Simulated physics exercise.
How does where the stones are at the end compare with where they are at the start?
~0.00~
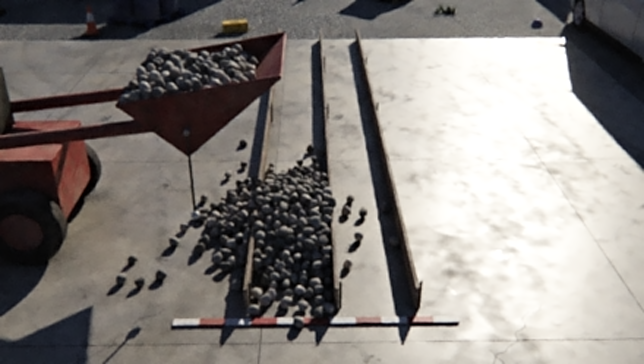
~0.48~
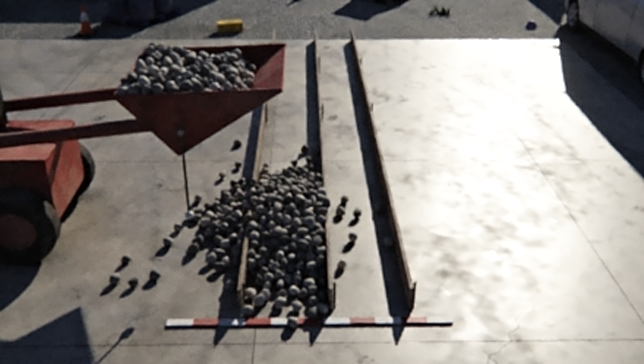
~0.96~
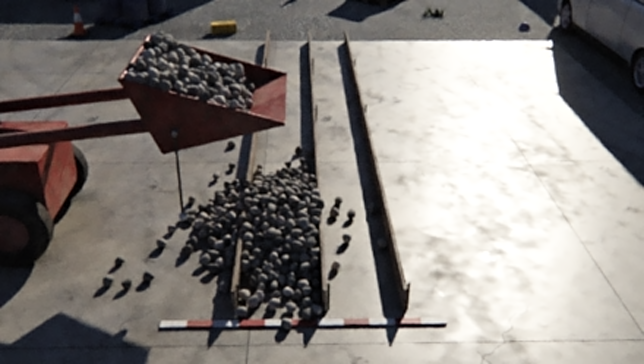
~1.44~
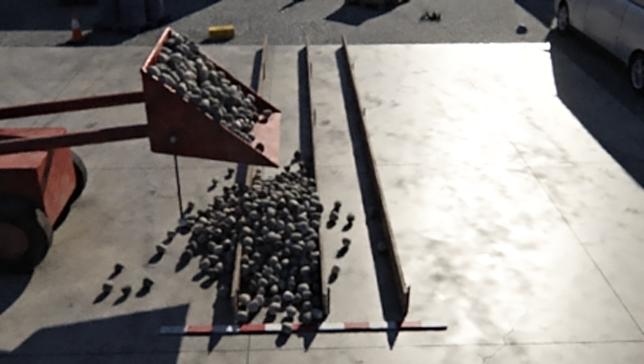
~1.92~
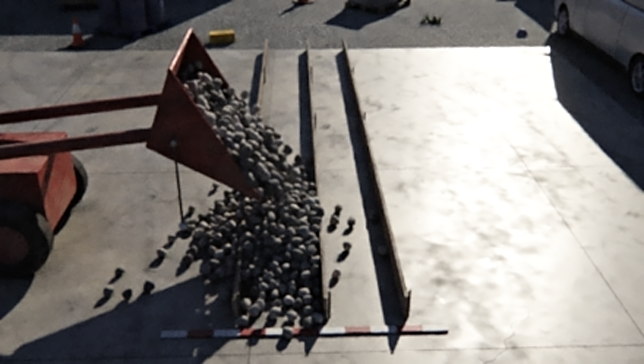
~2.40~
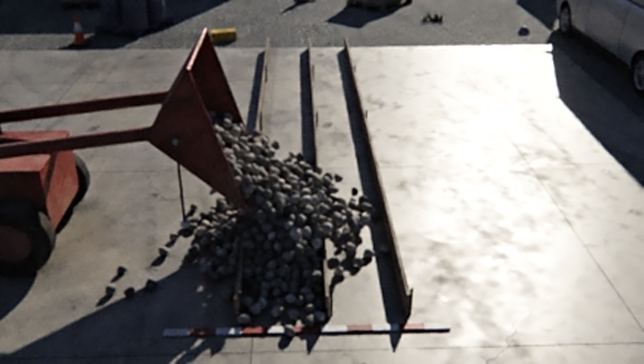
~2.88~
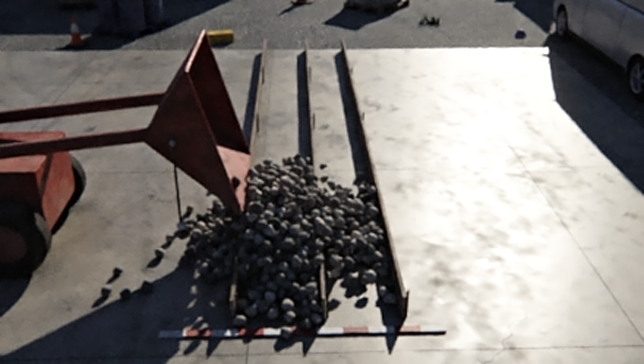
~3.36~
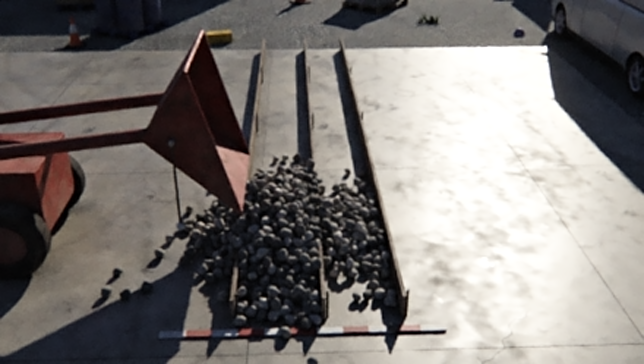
At the start many stones sit up in the red bucket above a heap on the ground. At the end they all lie on the ground, so the stones as a whole are lower in view.
A red loader tips its bucket, spilling stones onto the heap and across both bays.
